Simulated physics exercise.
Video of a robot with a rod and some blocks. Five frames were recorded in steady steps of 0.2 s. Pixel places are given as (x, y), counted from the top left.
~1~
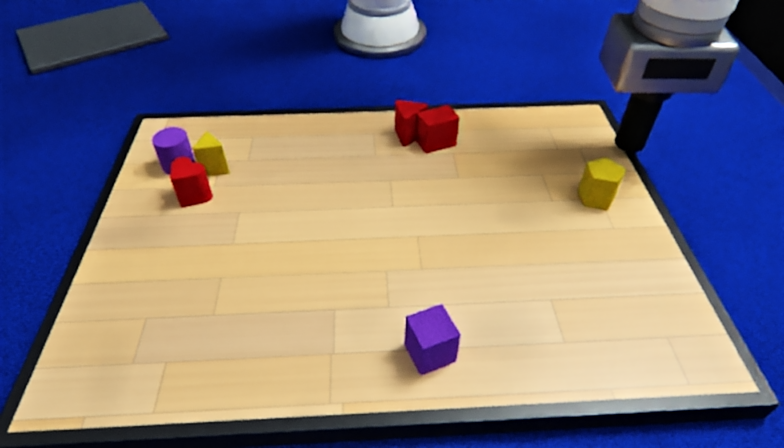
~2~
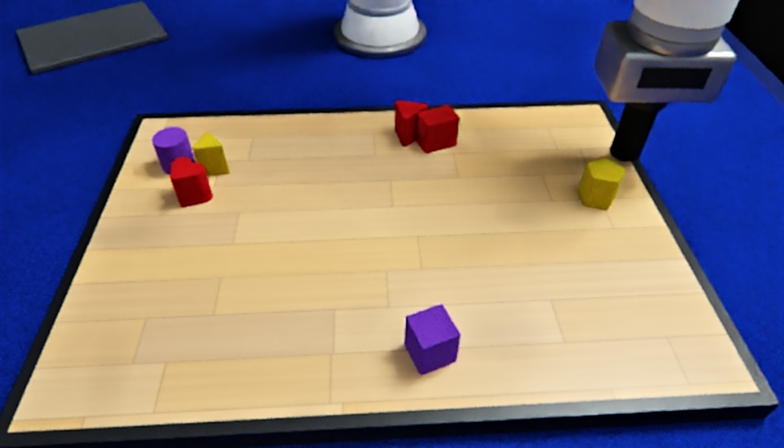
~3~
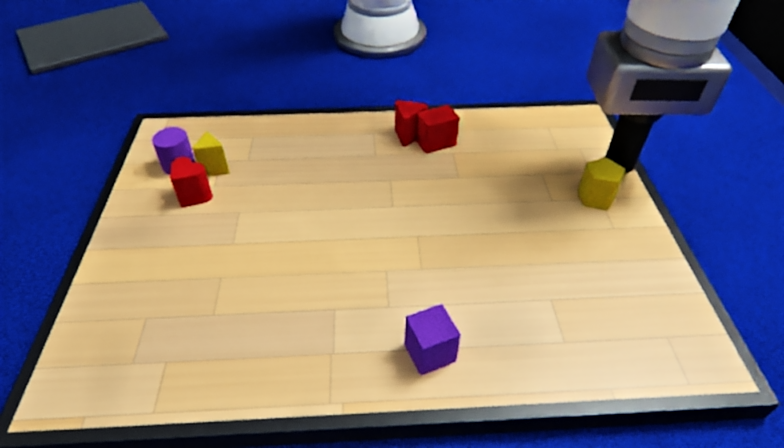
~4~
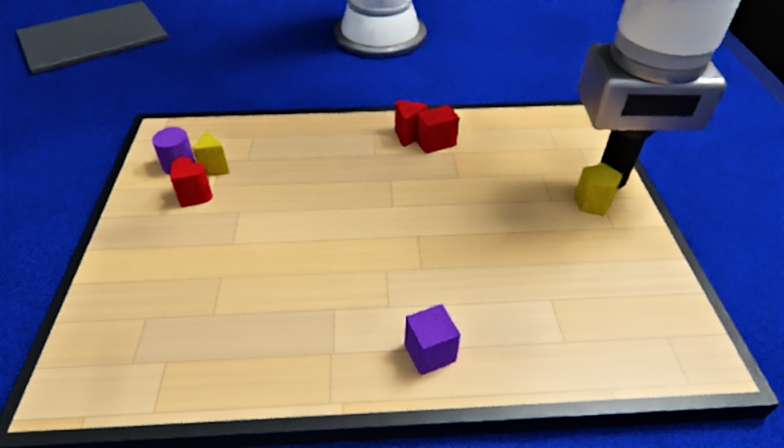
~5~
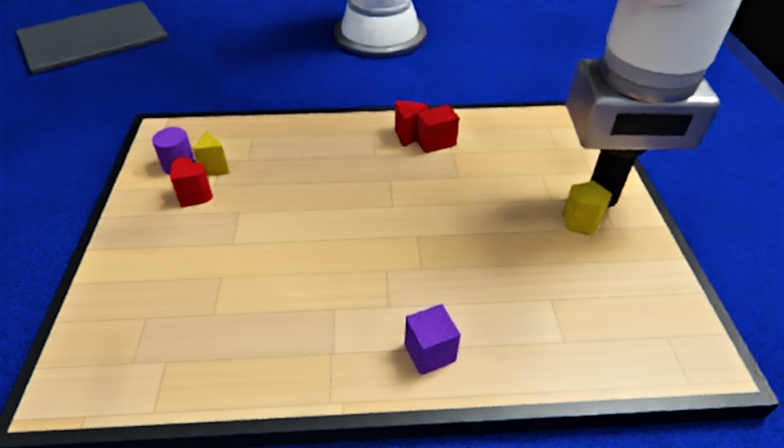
A robot arm lowers its black rod beside a yellow block and nudges it down-left.
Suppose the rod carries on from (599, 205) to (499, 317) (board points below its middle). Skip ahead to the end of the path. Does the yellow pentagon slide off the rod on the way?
No - that is not the case.
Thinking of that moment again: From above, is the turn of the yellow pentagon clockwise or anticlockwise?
I'd predict that, seen from above, the yellow pentagon rotates counter-clockwise.
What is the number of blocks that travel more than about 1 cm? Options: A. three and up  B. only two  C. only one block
Answer: C.
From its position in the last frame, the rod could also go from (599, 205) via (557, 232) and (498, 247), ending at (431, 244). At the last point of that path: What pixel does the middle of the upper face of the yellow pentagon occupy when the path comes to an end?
Just about (552, 239).
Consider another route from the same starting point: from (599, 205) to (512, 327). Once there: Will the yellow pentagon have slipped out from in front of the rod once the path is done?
In short: No.
What follows on the original path. One third of the way, rod (572, 230); yellow pentagon (563, 230), turned 15° anticlockwise.
Two thirds of the way, rod (539, 268); yellow pentagon (532, 273), turned 30° anticlockwise.
At the end, rod (501, 309); purple four-sided block in place; yellow pentagon (497, 323), turned 45° anticlockwise.
